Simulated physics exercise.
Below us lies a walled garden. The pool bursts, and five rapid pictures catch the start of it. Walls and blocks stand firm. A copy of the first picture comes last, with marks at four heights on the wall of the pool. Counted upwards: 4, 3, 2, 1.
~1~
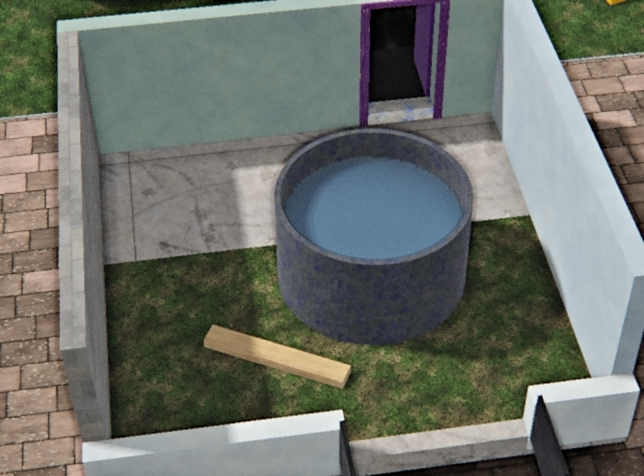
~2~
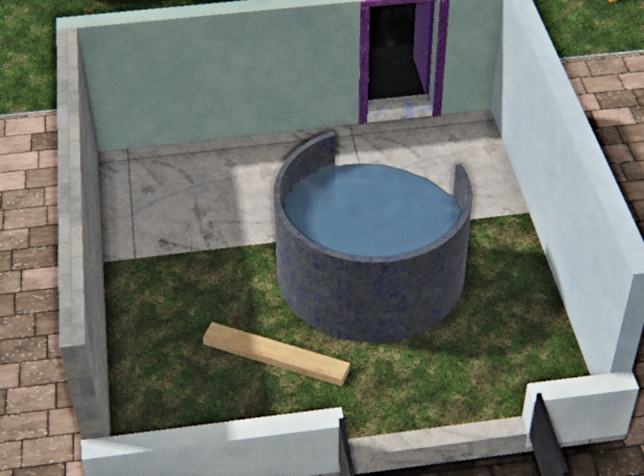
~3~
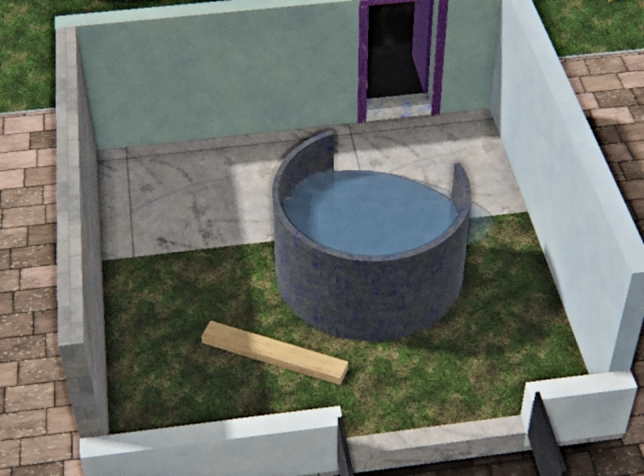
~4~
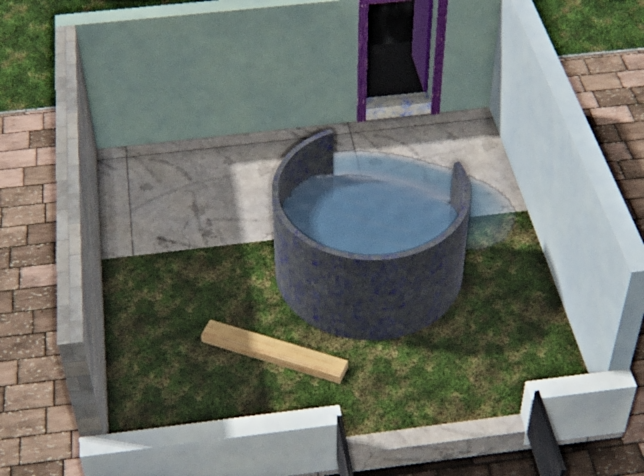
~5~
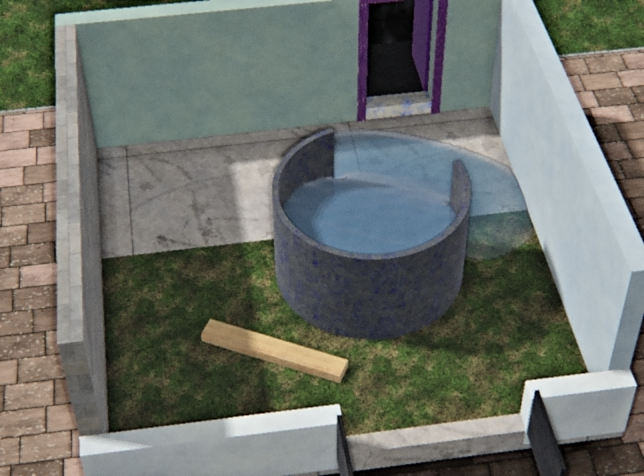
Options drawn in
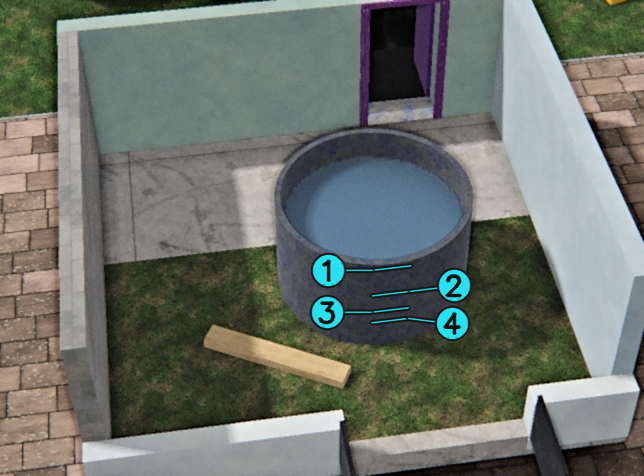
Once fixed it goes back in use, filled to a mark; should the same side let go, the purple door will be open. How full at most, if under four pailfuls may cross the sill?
That is line 4.
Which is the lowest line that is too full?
That is line 3.
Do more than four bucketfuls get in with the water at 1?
Yes, it does.
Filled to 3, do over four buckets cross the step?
Yes.
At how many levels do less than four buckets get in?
One of the four.
In cyan, 1 at (392, 268); 2 at (391, 293); 3 at (390, 310); 4 at (389, 320); from the bottom up 4, 3, 2, 1.
For line 1, dozens of bucketfuls pour in.
For line 2, dozens of bucketfuls pour in.
For line 3, about 10 bucketfuls get in.
For line 4, a bucket or two gets in.
